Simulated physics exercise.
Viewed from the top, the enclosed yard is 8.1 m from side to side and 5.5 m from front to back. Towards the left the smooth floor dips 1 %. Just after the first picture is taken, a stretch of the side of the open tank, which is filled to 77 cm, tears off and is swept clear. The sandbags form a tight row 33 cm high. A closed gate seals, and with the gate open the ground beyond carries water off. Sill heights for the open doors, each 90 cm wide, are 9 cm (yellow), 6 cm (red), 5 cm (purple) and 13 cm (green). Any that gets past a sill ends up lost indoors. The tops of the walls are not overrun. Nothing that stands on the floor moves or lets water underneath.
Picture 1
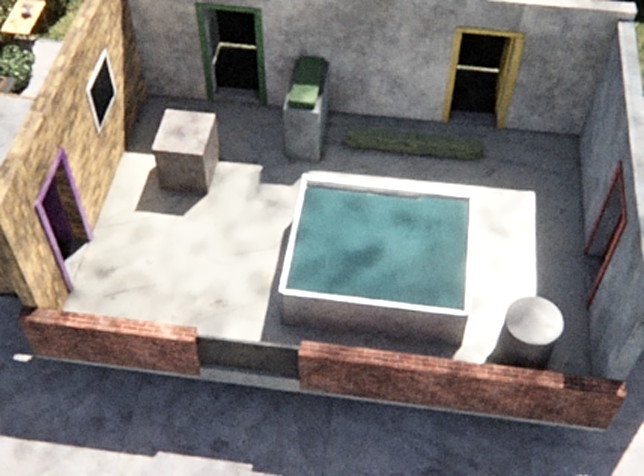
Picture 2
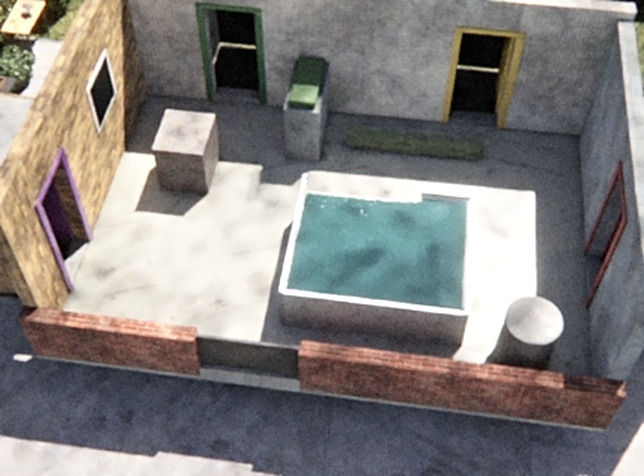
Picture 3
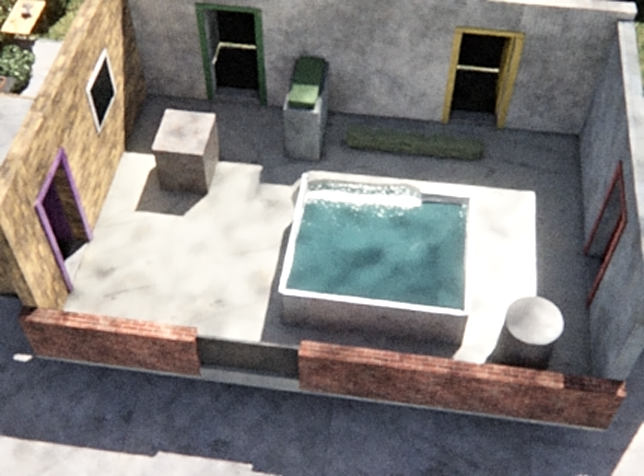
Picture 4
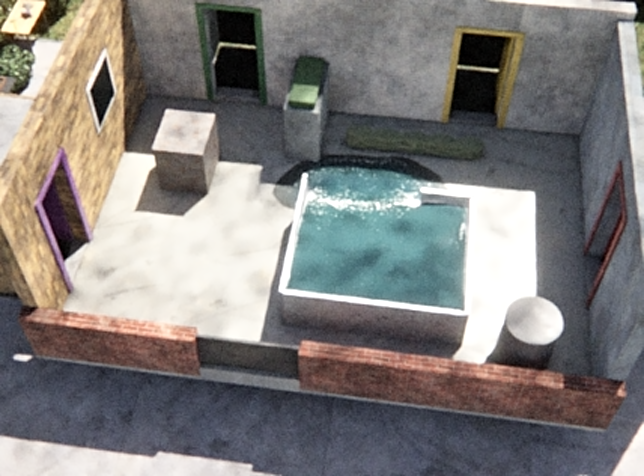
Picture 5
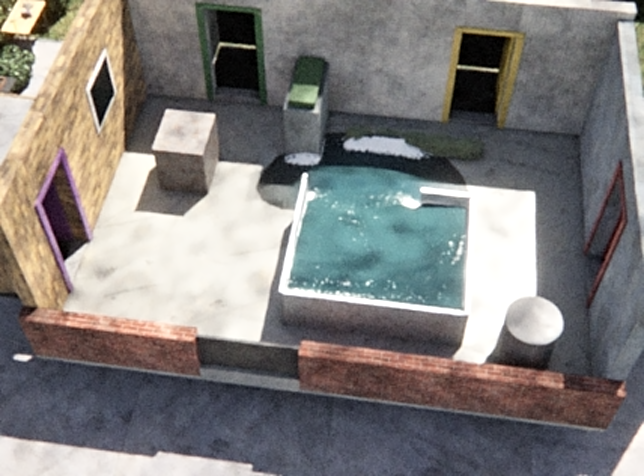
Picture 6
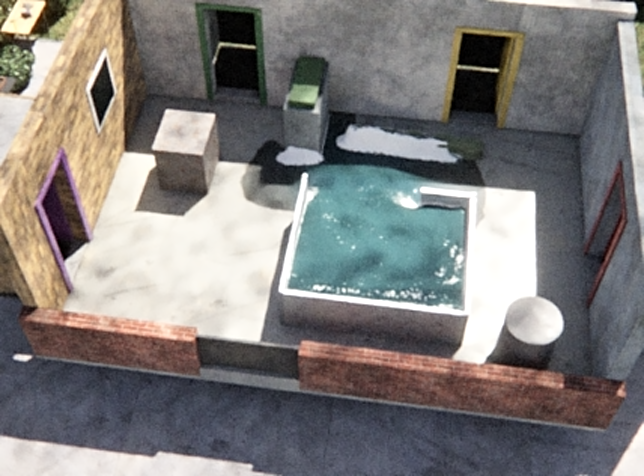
Water in the open tank churned white along its far side, then poured out over the yard floor behind it, spreading in a dark, foam-flecked pool around the green-topped block and over the low hedge.
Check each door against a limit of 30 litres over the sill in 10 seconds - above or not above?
Check: Yellow door above; red door above; purple door above; green door not above.
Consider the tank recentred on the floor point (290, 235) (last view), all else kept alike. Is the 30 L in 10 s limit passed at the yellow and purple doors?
Checking the limit: The yellow door is within it and the purple door is beyond it.
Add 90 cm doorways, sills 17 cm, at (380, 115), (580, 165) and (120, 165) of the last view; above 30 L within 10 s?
The first one exceeds it, the second one exceeds it, and the third one doesn't reach it.
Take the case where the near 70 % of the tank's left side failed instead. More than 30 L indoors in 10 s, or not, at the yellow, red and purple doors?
Yellow short, red short, purple beyond.
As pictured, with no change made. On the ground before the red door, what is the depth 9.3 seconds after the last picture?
Reading: Close to 12.0 cm.
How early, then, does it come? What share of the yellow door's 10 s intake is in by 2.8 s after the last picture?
It comes to about 25 per cent.
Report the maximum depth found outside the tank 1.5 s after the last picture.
I'd put it at close to 51 cm.
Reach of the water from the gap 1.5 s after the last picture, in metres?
5.0 m.
Then, 0.7 s after the last picture water covers 25 % of the floor and is deepest (64 cm) near (335, 113); yellow door not reached, red door not reached, purple door not reached, green door 0 cm at the sill, 0 L in.
Then, 1.5 s after the last picture water covers 45 % of the floor and is deepest (51 cm) near (334, 119); yellow door 14 cm at the sill, 1 L in, red door not reached, purple door not reached, green door 7 cm at the sill, 0 L in.
Then, 2.8 s after the last picture water covers 70 % of the floor and is deepest (42 cm) near (571, 142); yellow door 17 cm at the sill, 27 L in, red door 12 cm at the sill, 5 L in, purple door not reached, green door 11 cm at the sill, 0 L in.
Then, 5.3 s after the last picture water covers 95 % of the floor and is deepest (29 cm) near (569, 388); yellow door 16 cm at the sill, 62 L in, red door 10 cm at the sill, 40 L in, purple door 7 cm at the sill, 4 L in, green door 12 cm at the sill, 7 L in.
Then, 9.3 s after the last picture water covers 95 % of the floor and is deepest (20 cm) near (122, 187); yellow door 10 cm at the sill, 108 L in, red door 12 cm at the sill, 136 L in, purple door 16 cm at the sill, 94 L in, green door 7 cm at the sill, 8 L in.
